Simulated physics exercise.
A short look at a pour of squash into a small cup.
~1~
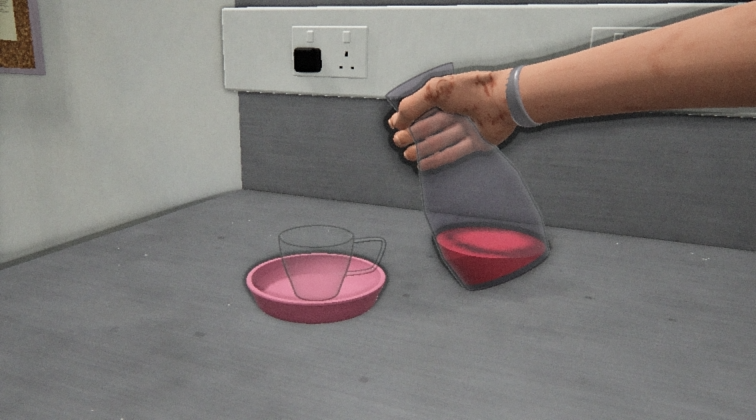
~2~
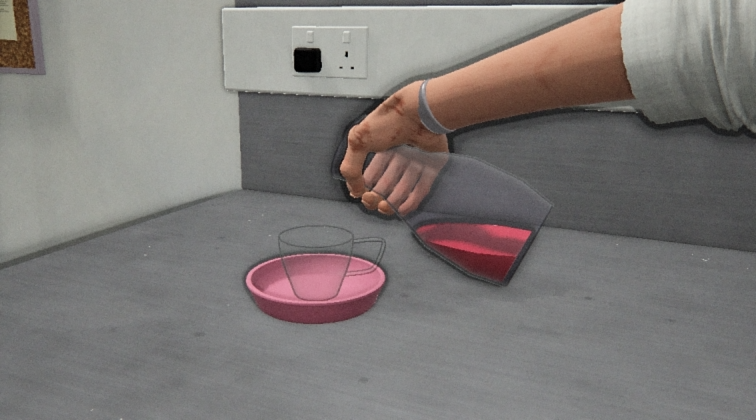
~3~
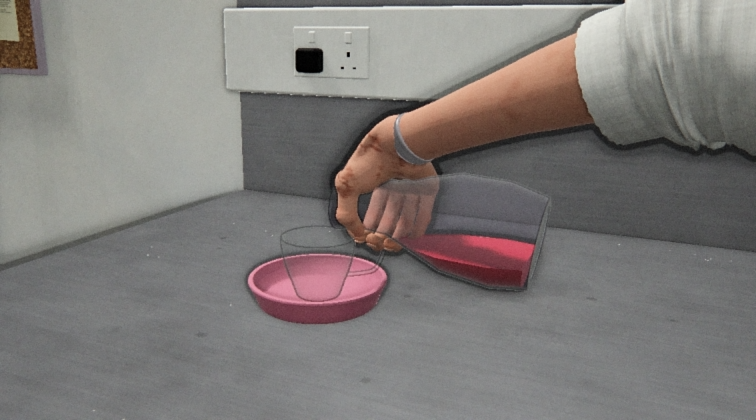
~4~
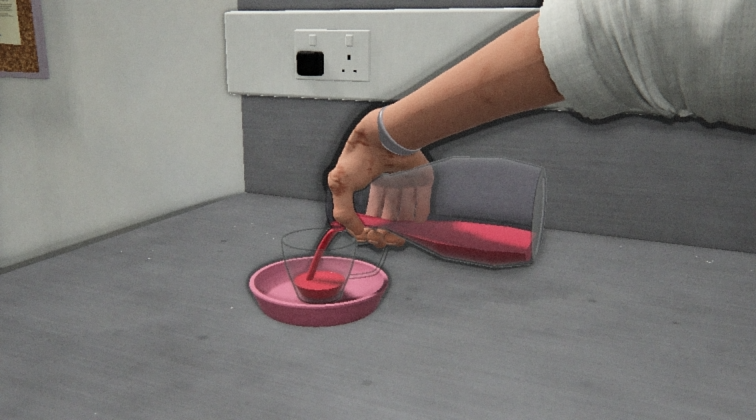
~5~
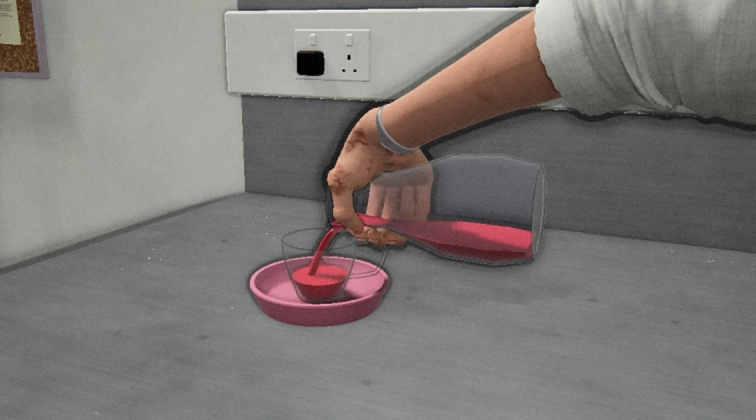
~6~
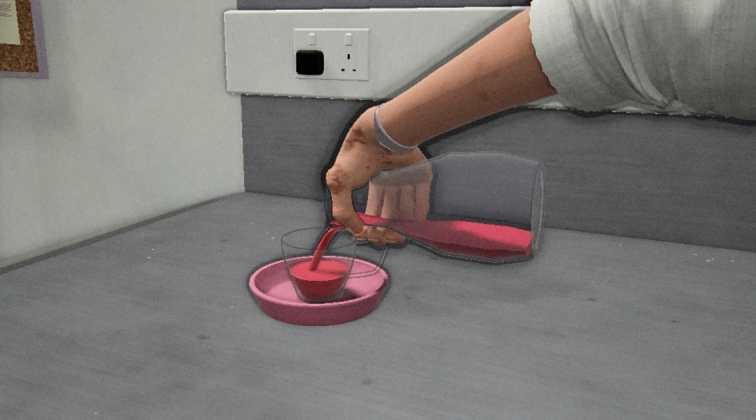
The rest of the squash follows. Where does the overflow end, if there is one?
It stays in the cup.
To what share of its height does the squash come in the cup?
Roughly 80 per cent.
Soon after, the cup is about two thirds full; the saucer is dry.
Later, the cup is about three quarters full; the saucer is dry.
In the end, the cup is about three quarters full; the saucer is dry.
